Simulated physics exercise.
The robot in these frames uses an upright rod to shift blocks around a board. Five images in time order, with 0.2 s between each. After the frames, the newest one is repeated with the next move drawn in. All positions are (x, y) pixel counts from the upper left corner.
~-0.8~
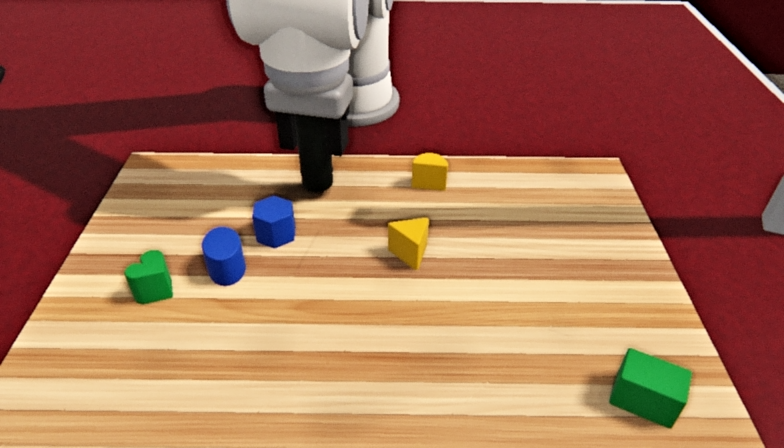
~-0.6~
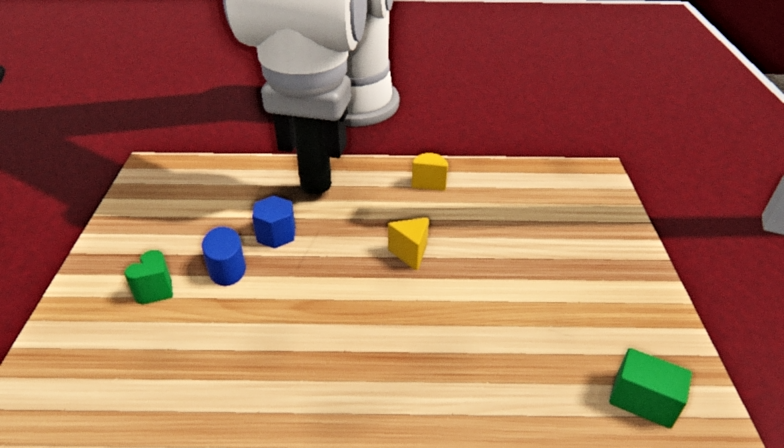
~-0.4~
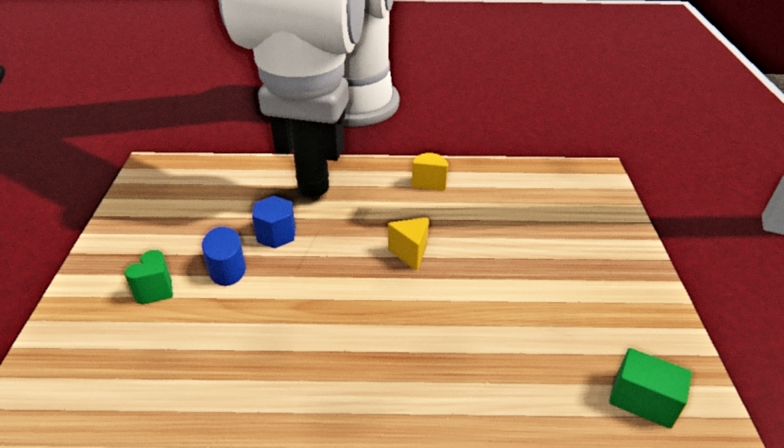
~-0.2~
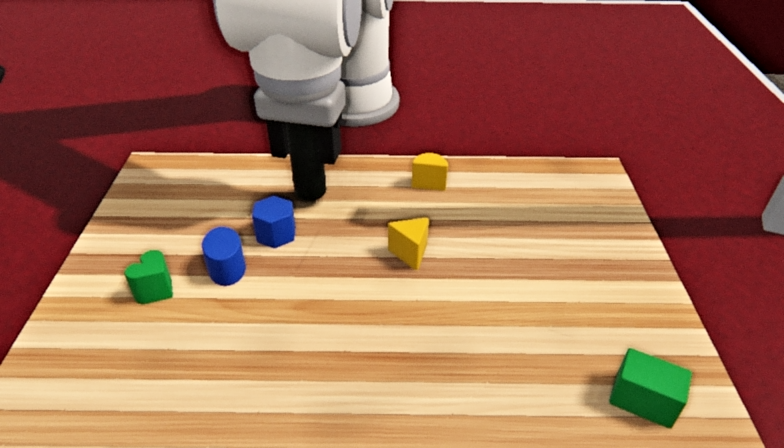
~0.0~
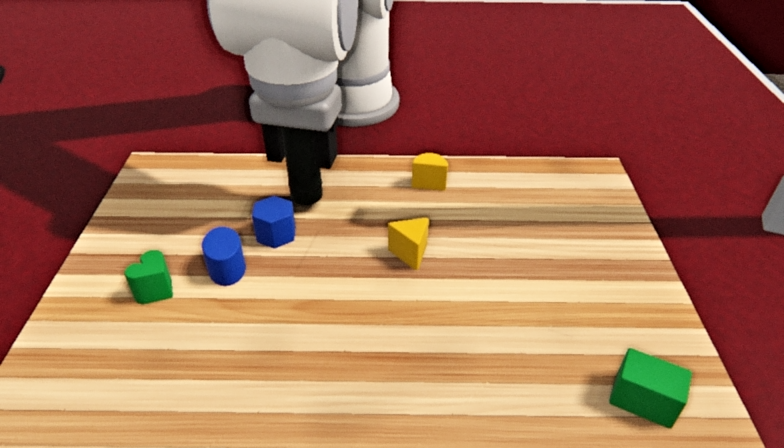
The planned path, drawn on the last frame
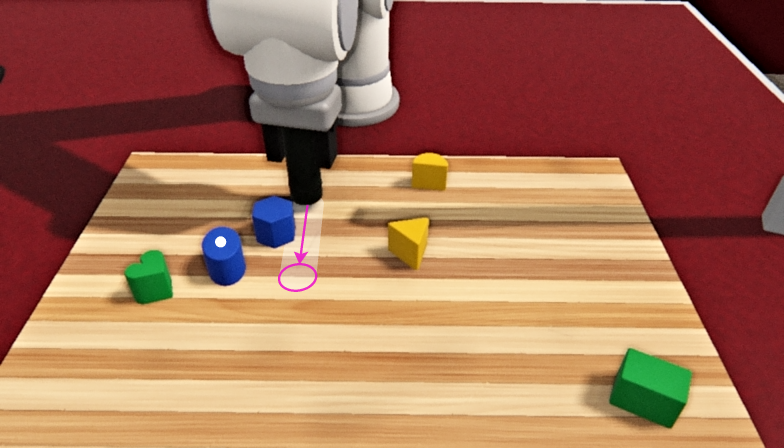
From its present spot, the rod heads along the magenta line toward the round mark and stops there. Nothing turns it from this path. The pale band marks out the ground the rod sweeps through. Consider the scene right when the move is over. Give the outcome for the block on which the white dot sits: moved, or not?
It is still where it was.
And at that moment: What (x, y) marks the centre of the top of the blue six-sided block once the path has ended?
I'd place it at (260, 219), taking the centre of its top.
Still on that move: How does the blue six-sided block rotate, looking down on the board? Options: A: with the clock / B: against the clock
The one that fits is A, with the clock.
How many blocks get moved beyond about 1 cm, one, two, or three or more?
The result: One block.
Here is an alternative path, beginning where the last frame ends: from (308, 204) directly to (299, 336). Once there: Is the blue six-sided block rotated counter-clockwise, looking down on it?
That would be a no.
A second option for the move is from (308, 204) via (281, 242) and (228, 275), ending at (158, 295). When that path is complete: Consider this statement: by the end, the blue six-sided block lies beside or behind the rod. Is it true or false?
This is false.
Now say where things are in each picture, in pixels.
The first frame shows lower end of the rod (318, 184), tops of blocks, blue elliptical block (221, 242), blue six-sided block (272, 208).
The second frame shows rod (316, 186), blocks as before.
The third frame shows rod (314, 189), blocks as before.
The fourth frame shows rod (311, 192), blocks as before.
The fifth frame shows rod (307, 196), blue elliptical block (221, 242), blue six-sided block (272, 208).
The drawn path runs straight from (308, 204) to (298, 277); the dot is on the blue elliptical block.
The first path, step by step. One third of the way, rod (304, 219); blue six-sided block (267, 213), turned 25° clockwise.
Two thirds of the way, rod (300, 243); blue six-sided block (260, 219), turned 60° clockwise.
At the end, rod (297, 269); blue elliptical block not moved; blue six-sided block (260, 219), turned 60° clockwise.
